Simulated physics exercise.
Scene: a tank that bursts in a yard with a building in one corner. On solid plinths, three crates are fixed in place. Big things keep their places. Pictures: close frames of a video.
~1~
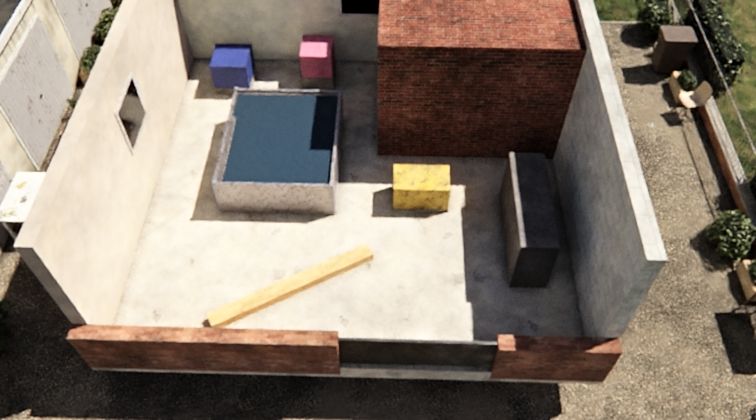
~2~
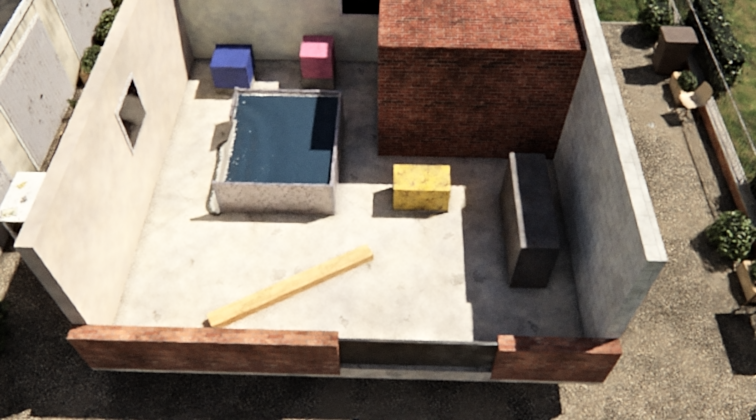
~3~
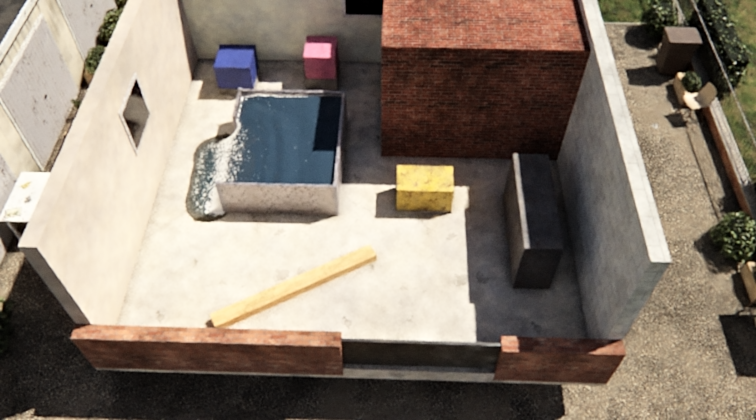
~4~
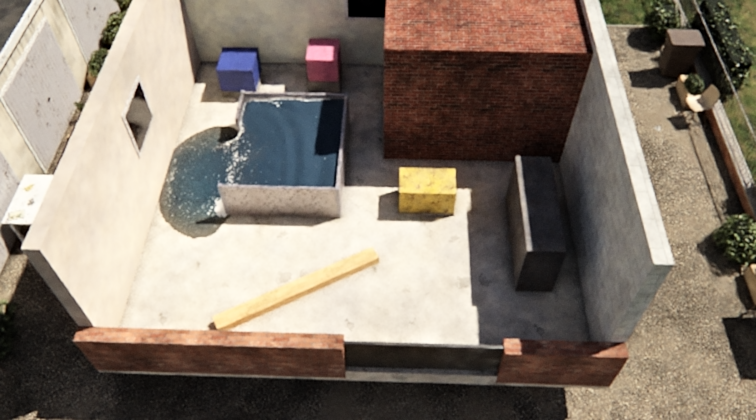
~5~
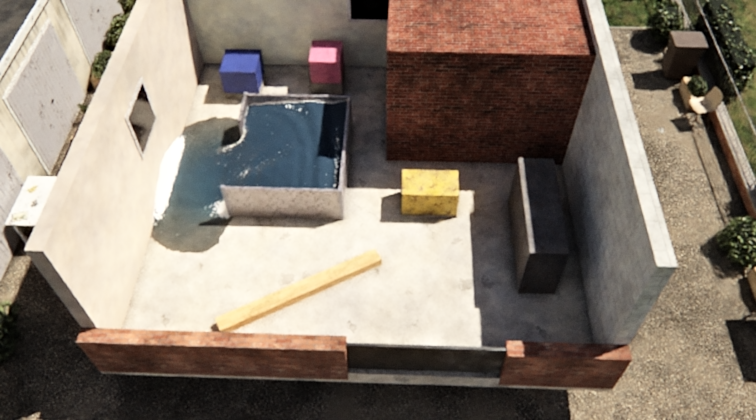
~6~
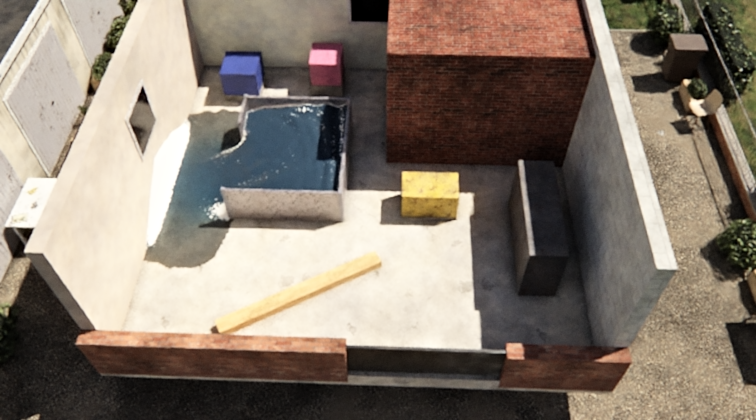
A water-filled, pale-walled tank stands toward the left of a walled concrete yard, seen from high above as the view shifts very slightly. Blue and pink boxes sit behind it, a brick building fills the back right corner, with a yellow block, dark cabinet-like box and wooden beam nearer. The tank's left side breaks open and water gushes out, foaming, then spreads across the floor toward the left wall.
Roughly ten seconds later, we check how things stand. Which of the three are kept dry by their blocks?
The pink crate is spared; the yellow crate is hit by the water; the blue crate is hit by the water.
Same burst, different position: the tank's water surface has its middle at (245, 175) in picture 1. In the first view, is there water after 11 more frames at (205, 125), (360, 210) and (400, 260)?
One after the other: Covered, no water, not flooded.
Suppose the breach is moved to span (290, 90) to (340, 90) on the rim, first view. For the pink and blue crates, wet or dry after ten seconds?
My reading: Pink gets drenched, blue gets drenched.
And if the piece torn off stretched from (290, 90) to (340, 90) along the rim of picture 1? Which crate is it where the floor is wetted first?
Answer: The crate marked pink.
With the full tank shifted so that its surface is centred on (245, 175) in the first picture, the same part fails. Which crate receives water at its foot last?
The one in yellow.
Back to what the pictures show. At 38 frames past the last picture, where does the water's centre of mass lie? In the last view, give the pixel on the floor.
About (287, 196) in the last view.
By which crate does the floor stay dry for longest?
That would be the one in yellow.
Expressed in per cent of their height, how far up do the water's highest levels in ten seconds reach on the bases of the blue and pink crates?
In order: 210% and 70%.
A moment on, water covers 20 % of the floor; the pink crate not reached, the yellow crate not reached, the blue crate water round its plinth.
Next, water covers 30 % of the floor; the pink crate not reached, the yellow crate not reached, the blue crate water round its plinth.
Then, water covers 55 % of the floor; the pink crate water round its plinth, the yellow crate not reached, the blue crate water round its plinth.
Later, water covers 90 % of the floor; the pink crate water round its plinth, the yellow crate water round its plinth, the blue crate water round its plinth.
In the end, water covers 100 % of the floor; the pink crate stayed above the water, the yellow crate was topped, the blue crate was topped.
